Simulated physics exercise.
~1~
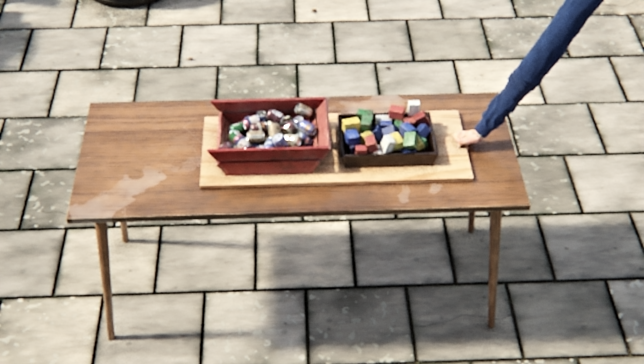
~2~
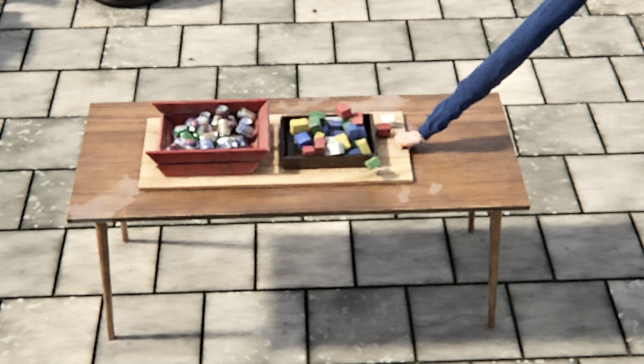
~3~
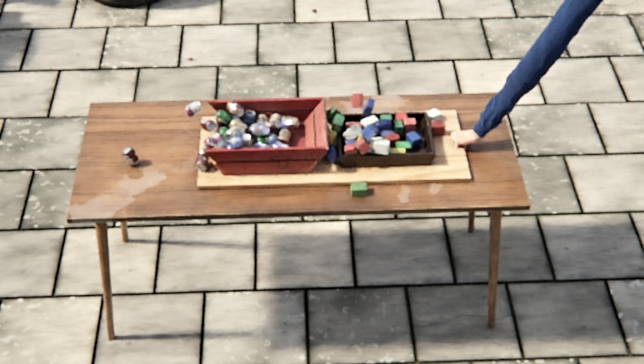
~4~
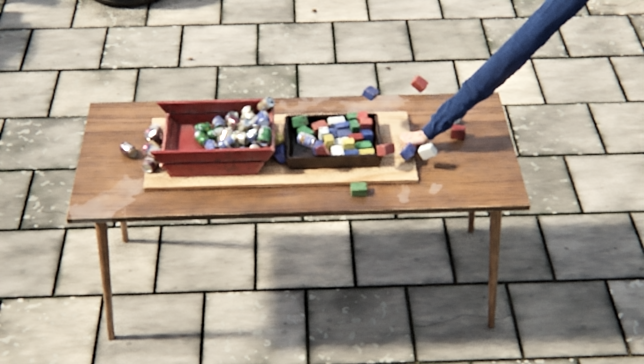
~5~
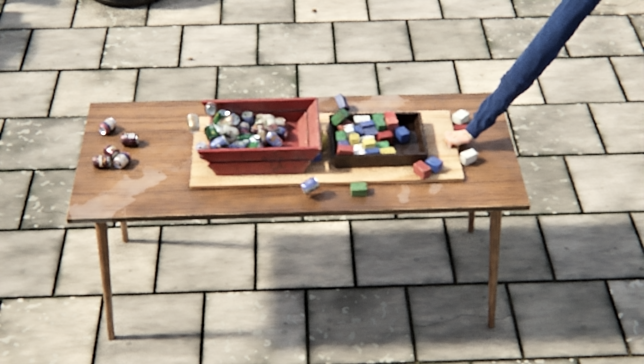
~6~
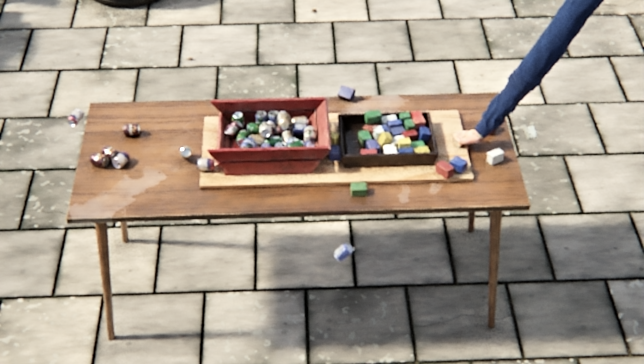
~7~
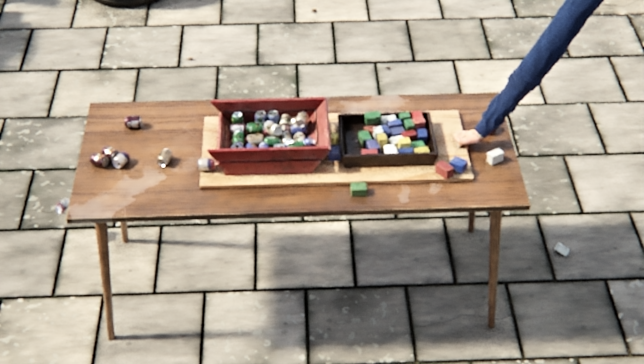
An arm shakes a board side to side, spilling cans and bricks from two totes.
